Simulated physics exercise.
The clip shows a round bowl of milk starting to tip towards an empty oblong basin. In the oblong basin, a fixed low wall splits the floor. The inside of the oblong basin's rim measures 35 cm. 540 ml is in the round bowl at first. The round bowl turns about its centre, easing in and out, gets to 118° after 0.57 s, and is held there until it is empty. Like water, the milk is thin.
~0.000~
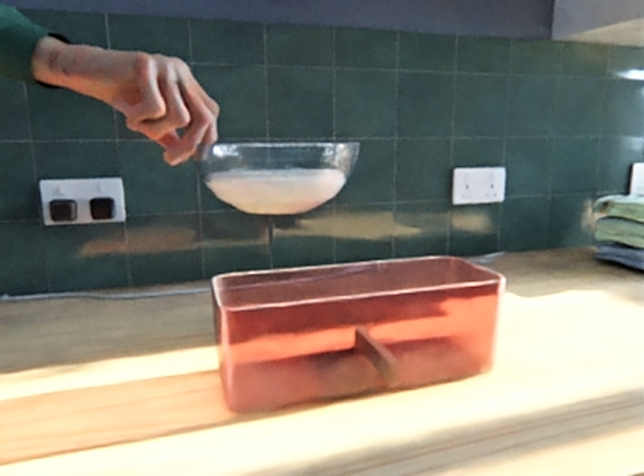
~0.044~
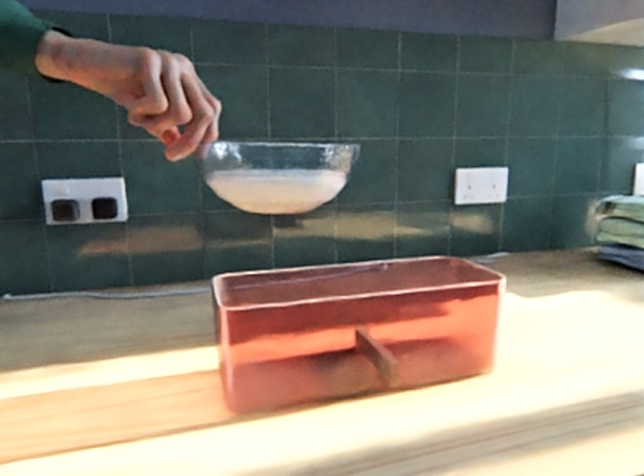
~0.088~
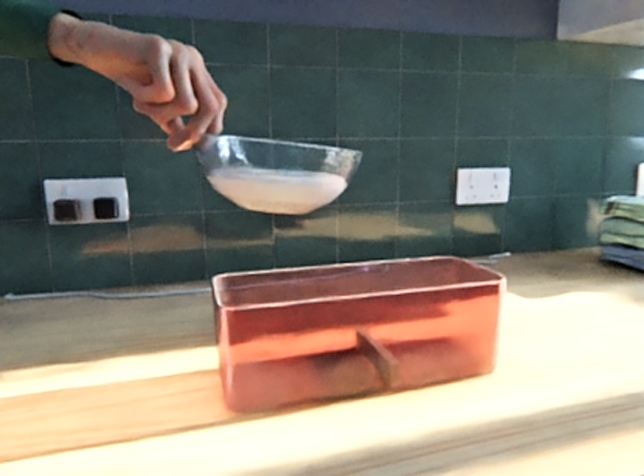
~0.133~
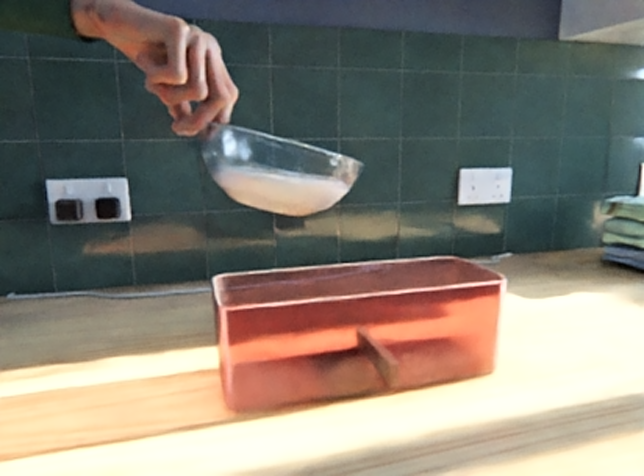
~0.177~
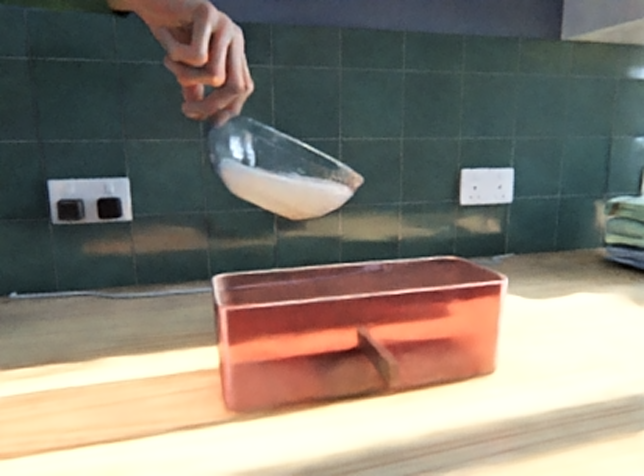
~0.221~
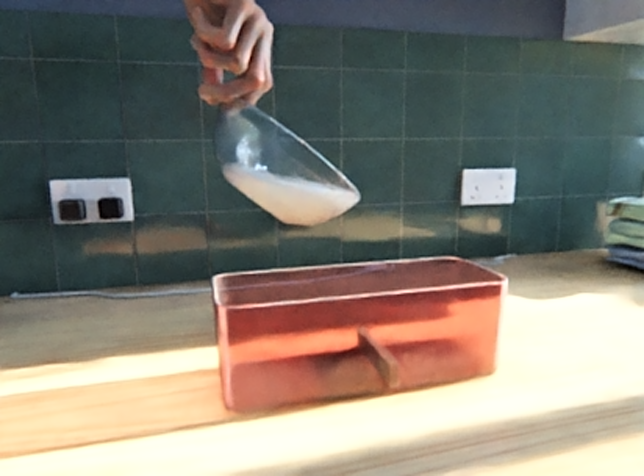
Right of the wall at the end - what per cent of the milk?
Near 50 per cent.
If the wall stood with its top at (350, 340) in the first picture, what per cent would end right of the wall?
In that case, some 70 percent.
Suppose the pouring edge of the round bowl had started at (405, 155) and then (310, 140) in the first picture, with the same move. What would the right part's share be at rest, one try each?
It comes to 60 per cent, and then 35 per cent.
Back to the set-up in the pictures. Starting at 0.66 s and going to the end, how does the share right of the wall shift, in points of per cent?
The share ends bigger than before, by about 3 %.
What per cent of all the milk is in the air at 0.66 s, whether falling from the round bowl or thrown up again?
Something like 10 per cent is in the air then.
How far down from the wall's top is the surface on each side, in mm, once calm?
Left side: Around 20 mm. Right side: Around 14 mm.
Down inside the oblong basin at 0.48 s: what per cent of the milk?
Close to 90 in a hundred.
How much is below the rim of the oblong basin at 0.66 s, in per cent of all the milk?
About 90 per cent.
By 0.48 s the tilt is 110° and 0 per cent is still to pour, 50 is left of the wall and 40 right of it.
By 0.66 s the tilt is 118° and 0 per cent is still to pour, 43 is left of the wall and 46 right of it.
By 0.86 s the tilt is 118° and 0 per cent is still to pour, 45 is left of the wall and 50 right of it.
By 1.07 s the tilt is 118° and 0 per cent is still to pour, 45 is left of the wall and 50 right of it.
At rest 45 per cent lies left of the wall, 50 right of it and 5 outside.
